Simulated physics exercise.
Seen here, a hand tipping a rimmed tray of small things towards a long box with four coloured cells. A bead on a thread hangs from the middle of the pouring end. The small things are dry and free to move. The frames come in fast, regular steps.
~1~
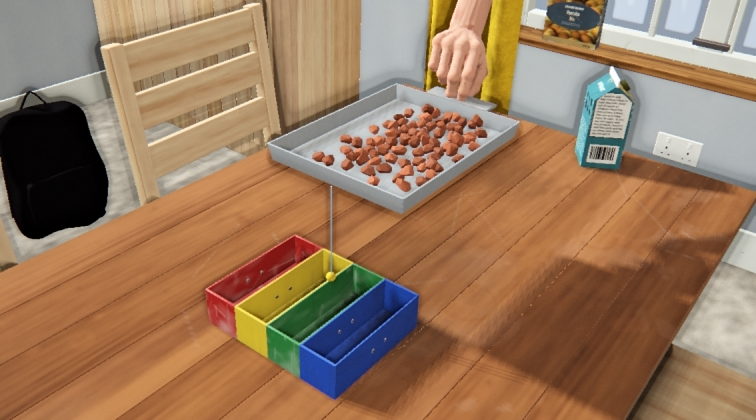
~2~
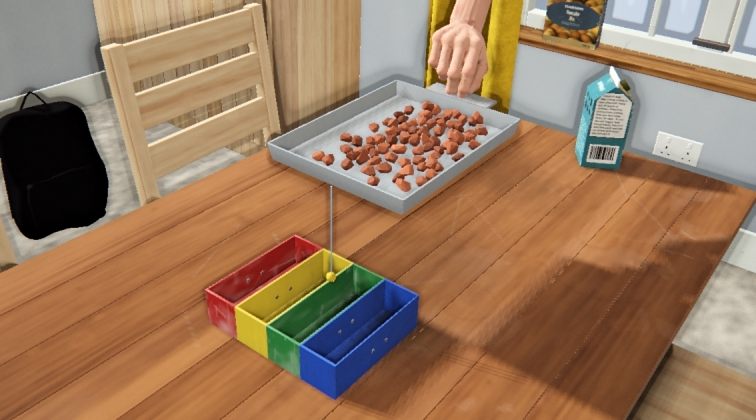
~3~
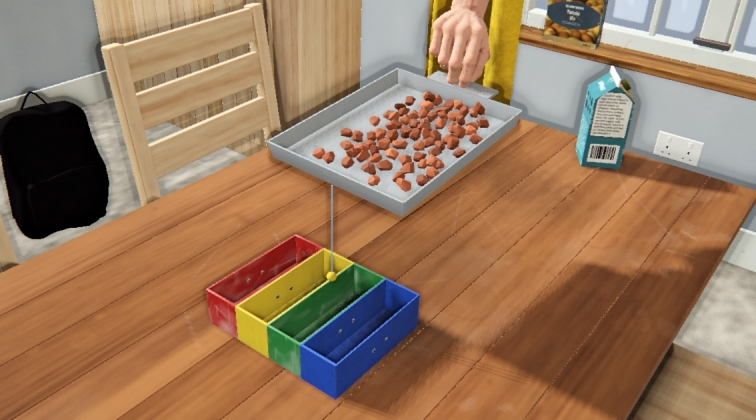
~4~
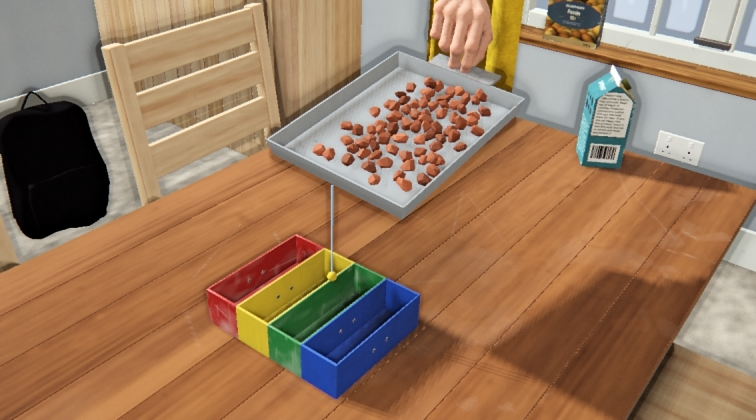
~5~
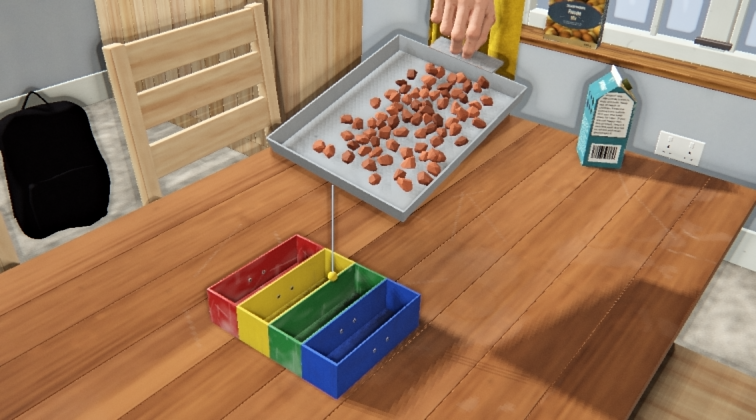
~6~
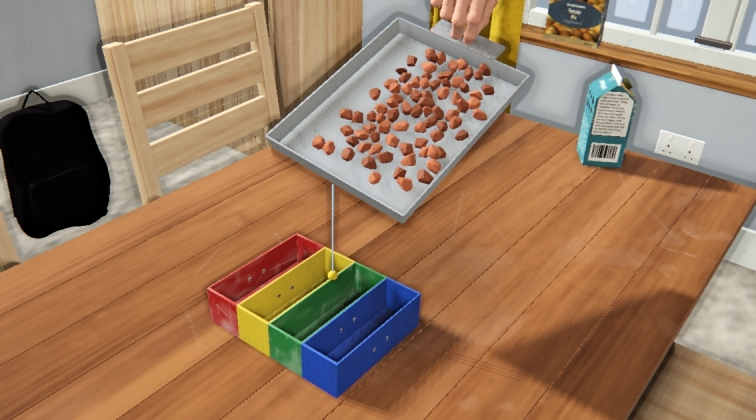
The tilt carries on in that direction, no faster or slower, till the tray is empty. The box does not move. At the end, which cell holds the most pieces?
Fullest: The blue cell.
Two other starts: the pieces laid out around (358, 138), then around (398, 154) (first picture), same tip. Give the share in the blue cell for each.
The first gives 50 %, the second 50 %.
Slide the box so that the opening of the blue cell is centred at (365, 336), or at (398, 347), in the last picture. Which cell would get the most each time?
In turn: The blue one; the green one.
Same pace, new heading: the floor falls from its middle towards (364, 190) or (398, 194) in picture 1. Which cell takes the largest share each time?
In turn: The blue one; that blue cell.
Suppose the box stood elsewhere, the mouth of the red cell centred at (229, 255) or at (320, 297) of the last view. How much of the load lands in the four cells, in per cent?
About 0 and 100 per cent.
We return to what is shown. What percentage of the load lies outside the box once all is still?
Close to 50 per cent.
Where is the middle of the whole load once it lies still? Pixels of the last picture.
Close to (360, 366).
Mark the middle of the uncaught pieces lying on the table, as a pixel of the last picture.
Around (402, 393).
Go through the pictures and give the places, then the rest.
Corners of the pouring end near (273, 143) and (402, 196), level; middle of the load near (415, 142), bits of crushed brick; bead on its thread near (331, 277); red cell near (222, 311); yellow cell near (252, 329); green cell near (284, 348); blue cell near (318, 369), in the first frame.
Corners of the pouring end near (272, 143) and (402, 197), level; middle of the load near (415, 140), in the second frame.
Corners of the pouring end near (272, 141) and (403, 199), tipped barely, lowest at the right corner; middle of the load near (416, 134), in the third frame.
Corners of the pouring end near (272, 139) and (403, 204), tipped a little, lowest at the right corner; middle of the load near (416, 127), in the fourth frame.
Corners of the pouring end near (272, 137) and (403, 208), tipped clearly, lowest at the right corner; middle of the load near (417, 119), in the fifth frame.
Corners of the pouring end near (271, 135) and (403, 211), tipped clearly, lowest at the right corner; middle of the load near (417, 112); red cell near (224, 310); yellow cell near (254, 328); green cell near (286, 347); blue cell near (320, 367), in the sixth frame.
Shortly afterwards, tray tipped steeply; all but a few on the tray; a little falling or outside the box.
Next, tray tipped past a quarter turn; a little on the tray; near a quarter in the blue cell; only a few in the green cell; near half falling or outside the box.
Some moments later, tray tipped past a quarter turn; near a third in the blue cell; a little in the green cell; near half falling or outside the box.
In the end, tray tipped past a quarter turn; near a third in the blue cell; a little in the green cell; none at all in the yellow cell; none at all in the red cell; near half outside the box.
